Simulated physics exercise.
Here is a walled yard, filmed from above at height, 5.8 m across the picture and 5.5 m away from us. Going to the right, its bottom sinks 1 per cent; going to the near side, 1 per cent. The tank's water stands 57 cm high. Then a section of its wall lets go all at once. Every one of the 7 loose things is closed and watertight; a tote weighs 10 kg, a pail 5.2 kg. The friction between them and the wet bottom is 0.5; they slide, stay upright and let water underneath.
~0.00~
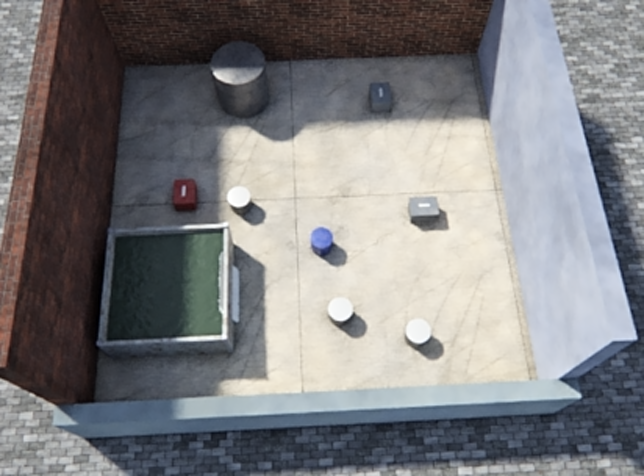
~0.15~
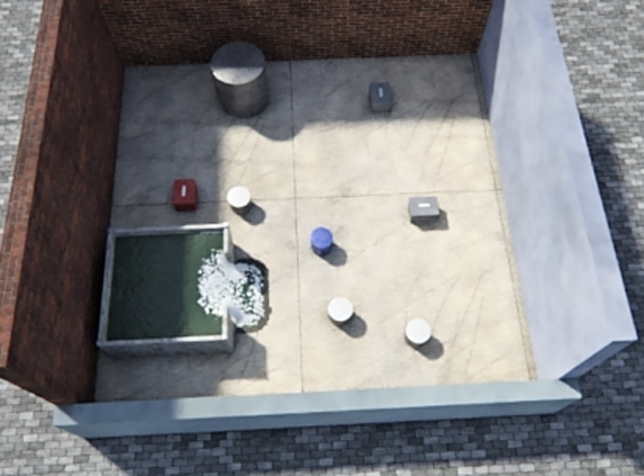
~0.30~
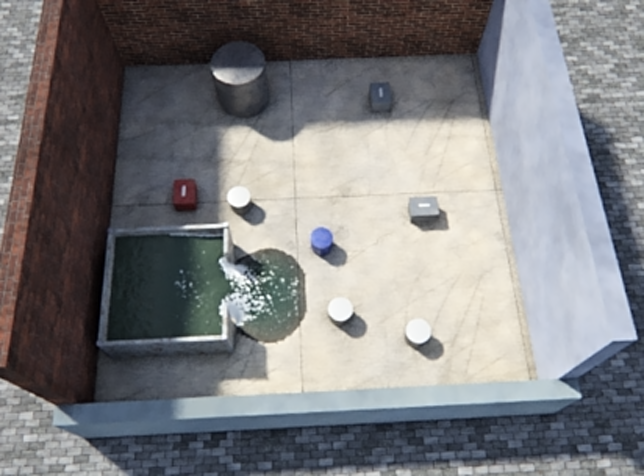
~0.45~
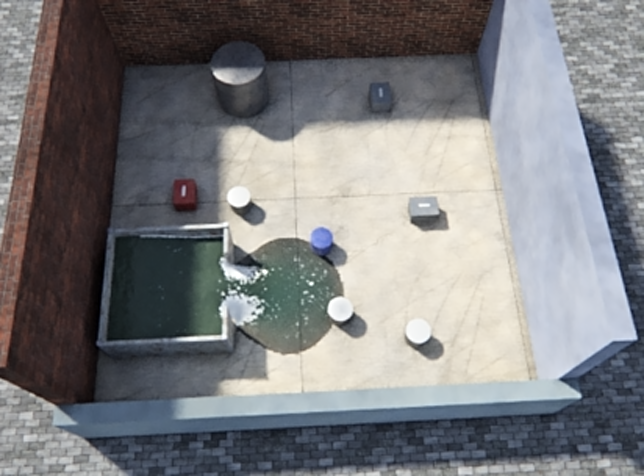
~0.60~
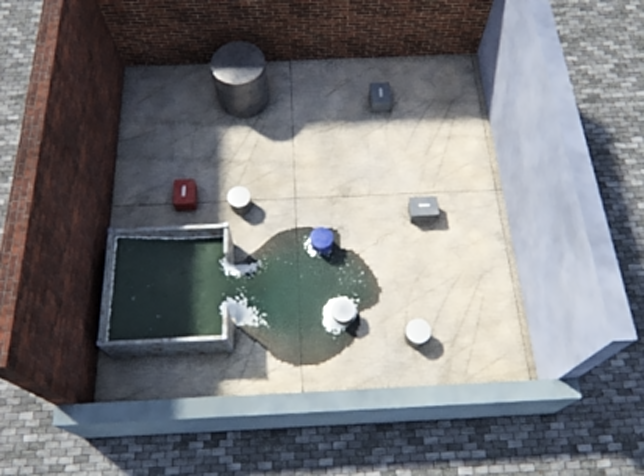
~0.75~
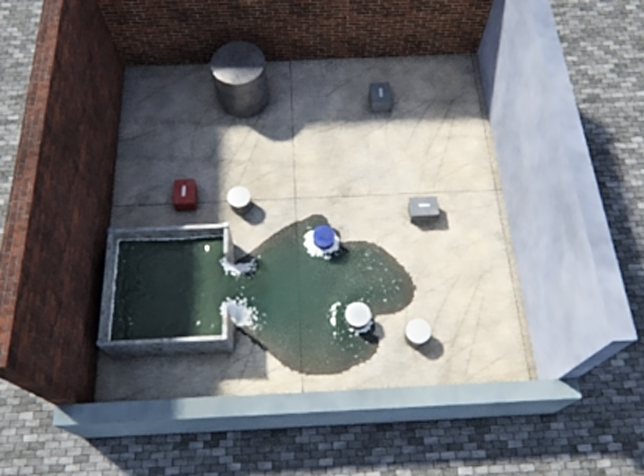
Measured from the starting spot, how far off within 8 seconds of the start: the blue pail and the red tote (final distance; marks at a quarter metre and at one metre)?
My prediction: The blue pail ends a long way off; the red tote stays about where it was.
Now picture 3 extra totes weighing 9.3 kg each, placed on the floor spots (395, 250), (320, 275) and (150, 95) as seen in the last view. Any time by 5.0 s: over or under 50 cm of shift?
First outside the limit, then outside the limit, then inside the limit.
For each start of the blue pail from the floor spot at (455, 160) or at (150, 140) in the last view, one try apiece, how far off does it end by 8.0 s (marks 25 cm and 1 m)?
From the first place it goes well off; from the second it is barely disturbed.
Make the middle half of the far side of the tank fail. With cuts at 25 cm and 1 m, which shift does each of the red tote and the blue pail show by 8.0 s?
Log: Red tote large displacement; blue pail negligible displacement.
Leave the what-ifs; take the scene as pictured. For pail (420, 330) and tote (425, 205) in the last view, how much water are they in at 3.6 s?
Roughly 13 and 7 cm.
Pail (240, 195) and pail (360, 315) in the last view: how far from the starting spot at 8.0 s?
Lab note - net shifts in order: 0 cm; 200 cm.
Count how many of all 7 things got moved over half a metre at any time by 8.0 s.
Count: 4.
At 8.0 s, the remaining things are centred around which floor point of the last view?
About (377, 171).
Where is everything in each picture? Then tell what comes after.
In the first frame, the blue pail at (321, 237) rests on the ground; the red tote at (184, 191) rests on the ground; 2.2 m2 under water; 0 of 7 have shifted.
In the second frame, the blue pail at (321, 237), on the bottom; the red tote at (184, 191) rests on the ground; water covers 2.7 m2; 0 of 7 have shifted.
In the third frame, the blue pail at (321, 237), on the bottom; the red tote at (184, 191) rests on the ground; water covers 3.3 m2; 0 of 7 have shifted.
In the fourth frame, the blue pail at (321, 237) rests on the ground; the red tote at (184, 191), on the bottom; water covers 4.1 m2; 0 of 7 have shifted.
In the fifth frame, the blue pail at (321, 237) rests on the ground; the red tote at (184, 191) rests on the ground; water covers 4.9 m2; 0 of 7 have shifted.
In the sixth frame, the blue pail at (323, 236), on the bottom, 4 cm from its start; the red tote at (184, 191) rests on the ground; 5.9 m2 under water; 1 of 7 have shifted.
After 1.6 s the blue pail is near (397, 185), 1.4 m from its start, aground; the red tote is near (184, 191), 0.0 m from its start, aground; 0 afloat.
After 3.6 s the blue pail is near (460, 106), 3.1 m from its start, aground; the red tote is near (184, 191), 0.0 m from its start, aground; 2 afloat.
After 5.6 s the blue pail is near (449, 80), 3.3 m from its start, afloat; the red tote is near (184, 191), 0.0 m from its start, aground; 3 afloat.
After 8.0 s the blue pail is near (478, 79), 3.7 m from its start, afloat; the red tote is near (184, 191), 0.0 m from its start, aground; 4 afloat.
